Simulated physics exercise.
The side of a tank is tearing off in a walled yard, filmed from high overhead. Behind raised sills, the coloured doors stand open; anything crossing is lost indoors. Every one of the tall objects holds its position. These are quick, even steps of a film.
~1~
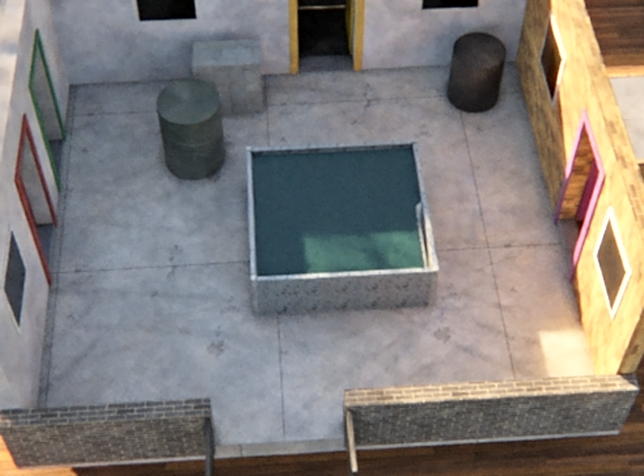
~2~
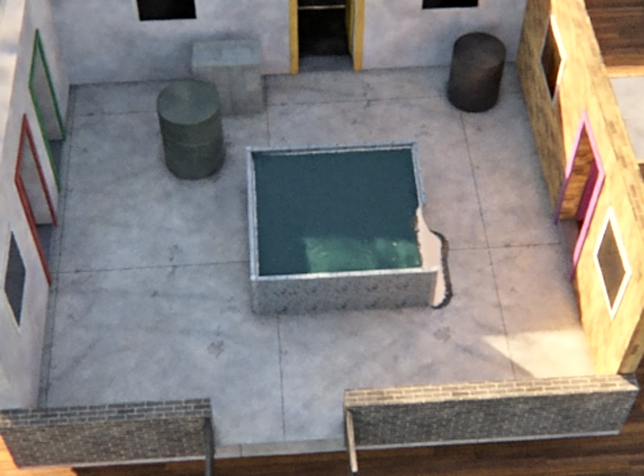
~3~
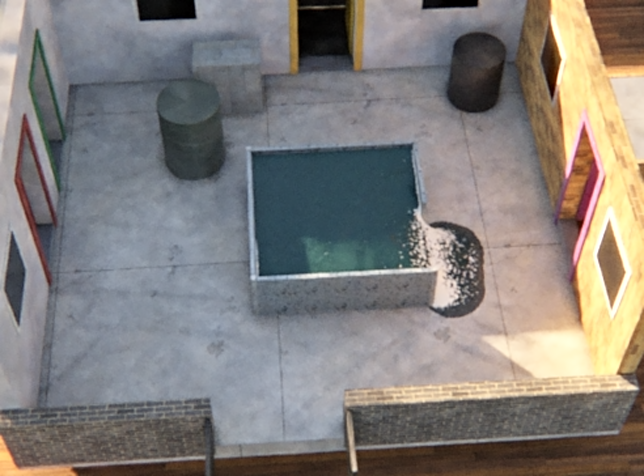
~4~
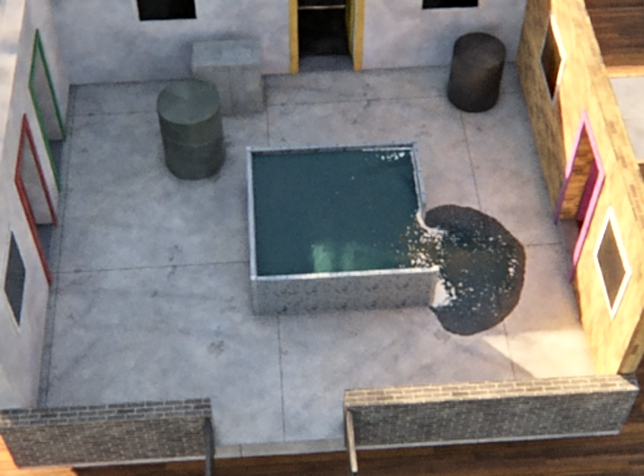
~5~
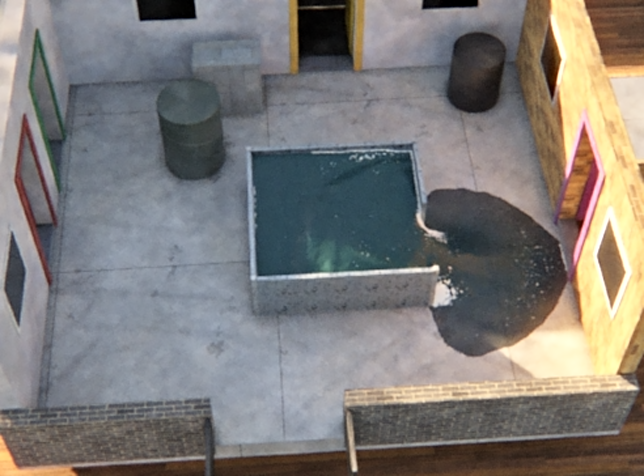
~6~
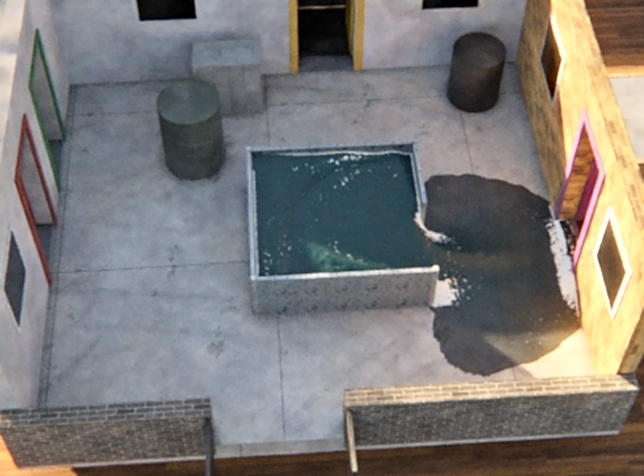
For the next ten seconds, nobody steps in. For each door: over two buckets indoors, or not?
In order: The yellow door never tops two buckets, the purple door tops two buckets, the red door never tops two buckets, the green door never tops two buckets.
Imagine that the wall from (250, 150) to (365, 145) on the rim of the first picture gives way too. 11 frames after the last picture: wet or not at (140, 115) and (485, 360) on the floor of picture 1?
In the order asked: The first spot is swamped and the second is untouched.
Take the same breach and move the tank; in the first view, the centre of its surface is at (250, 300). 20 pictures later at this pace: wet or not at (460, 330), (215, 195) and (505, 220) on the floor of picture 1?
One after the other: Reached, untouched, reached.
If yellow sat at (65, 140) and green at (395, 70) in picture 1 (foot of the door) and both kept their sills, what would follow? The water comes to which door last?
It's the yellow one.
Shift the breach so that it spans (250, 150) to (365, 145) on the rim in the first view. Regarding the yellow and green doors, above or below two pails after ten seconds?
The yellow door exceeds the limit, the green door exceeds the limit.
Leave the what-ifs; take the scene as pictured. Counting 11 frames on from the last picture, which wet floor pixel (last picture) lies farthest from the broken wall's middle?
I'd say near (509, 67).
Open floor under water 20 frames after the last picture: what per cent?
I'd estimate some 45 per cent.
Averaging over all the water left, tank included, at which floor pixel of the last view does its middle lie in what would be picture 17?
It is near (399, 259).
A moment on, water covers 15 % of the floor; the yellow door not reached, the purple door over two buckets in, the red door not reached, the green door not reached.
Next, water covers 20 % of the floor; the yellow door not reached, the purple door far over two buckets in, the red door not reached, the green door not reached.
Then, water covers 45 % of the floor; the yellow door not reached, the purple door far over two buckets in, the red door not reached, the green door not reached.
Later, water covers 75 % of the floor; the yellow door wet at the sill, nothing in, the purple door far over two buckets in, the red door wet at the sill, nothing in, the green door not reached.
In the end, water covers 100 % of the floor; the yellow door wet at the sill, nothing in, the purple door far over two buckets in, the red door wet at the sill, nothing in, the green door under two buckets in.
